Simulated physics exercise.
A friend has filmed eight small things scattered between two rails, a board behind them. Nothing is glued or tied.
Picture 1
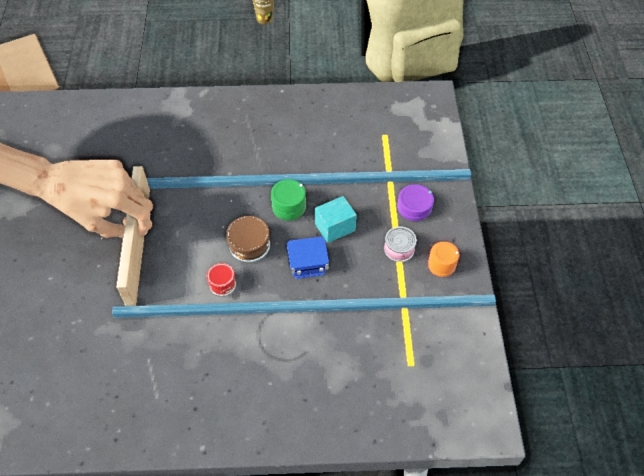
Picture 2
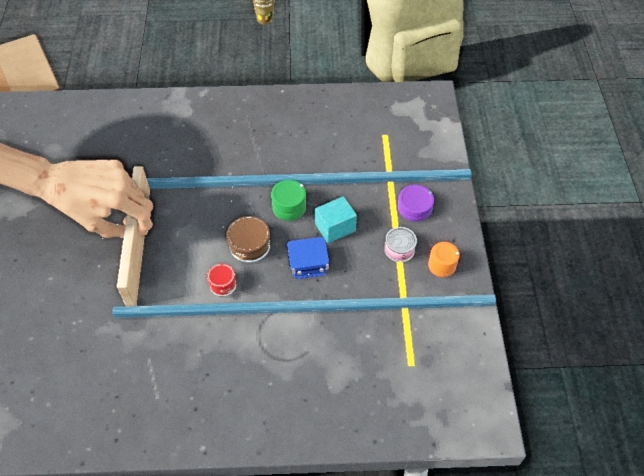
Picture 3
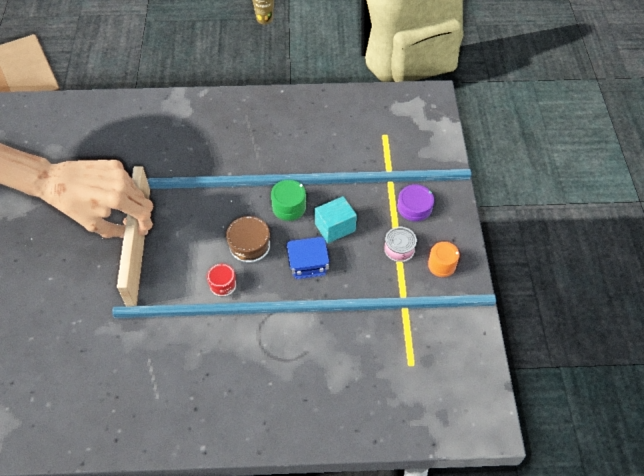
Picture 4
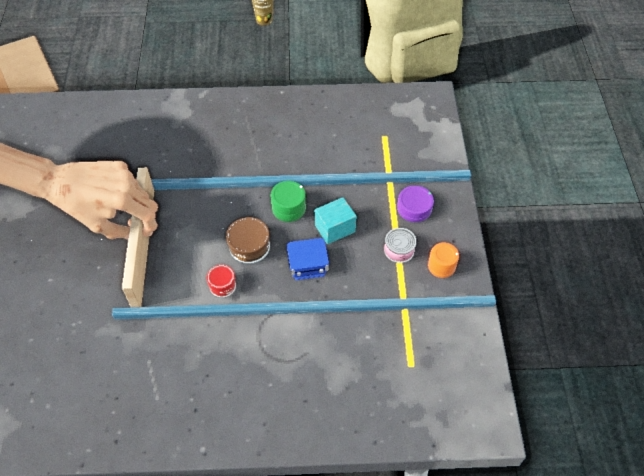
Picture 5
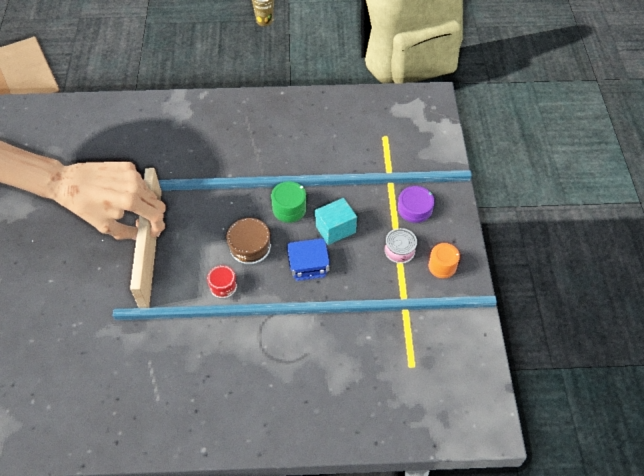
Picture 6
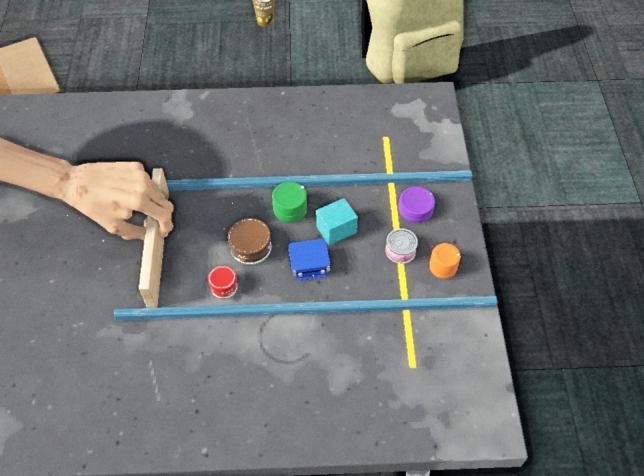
A hand held a wooden board upright between two blue rails, then slid it slightly to the right, while the colourful pots, lids and blocks scattered ahead of it stayed where they were.
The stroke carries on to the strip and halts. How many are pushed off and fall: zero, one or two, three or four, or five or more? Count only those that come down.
The number that fall off is zero.
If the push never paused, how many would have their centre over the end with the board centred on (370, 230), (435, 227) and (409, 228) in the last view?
It would be 0, 3 and 0.
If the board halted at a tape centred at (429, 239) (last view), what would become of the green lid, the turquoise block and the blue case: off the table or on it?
The green lid is kept; the turquoise block holds on; the blue case survives.
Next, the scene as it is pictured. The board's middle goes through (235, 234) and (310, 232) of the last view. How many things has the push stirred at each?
By then 2, and 5.
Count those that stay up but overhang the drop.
Overhanging: 1.
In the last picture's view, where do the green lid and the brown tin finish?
Near (410, 193) and (419, 233).
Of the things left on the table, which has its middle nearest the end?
The purple lid ends nearest.
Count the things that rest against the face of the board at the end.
That makes 3.
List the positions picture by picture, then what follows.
Orange lid (443, 259); purple lid (416, 203); pink pot (400, 245); board (135, 235); tape (397, 238), in the first frame.
Purple lid (416, 203); turquoise block (336, 220), in the second frame.
Pink pot (400, 245); board (135, 235), in the third frame.
Orange lid (443, 260); red pot (222, 281), in the fourth frame.
Purple lid (416, 204); brown tin (249, 241), in the fifth frame.
Orange lid (445, 261); purple lid (417, 205); pink pot (401, 246); board (155, 237); tape (398, 240), in the sixth frame.
Early on, none off yet; orange lid at rest near (445, 261); purple lid at rest near (417, 205); pink pot at rest near (401, 246).
Finally, the number that fall off is zero.
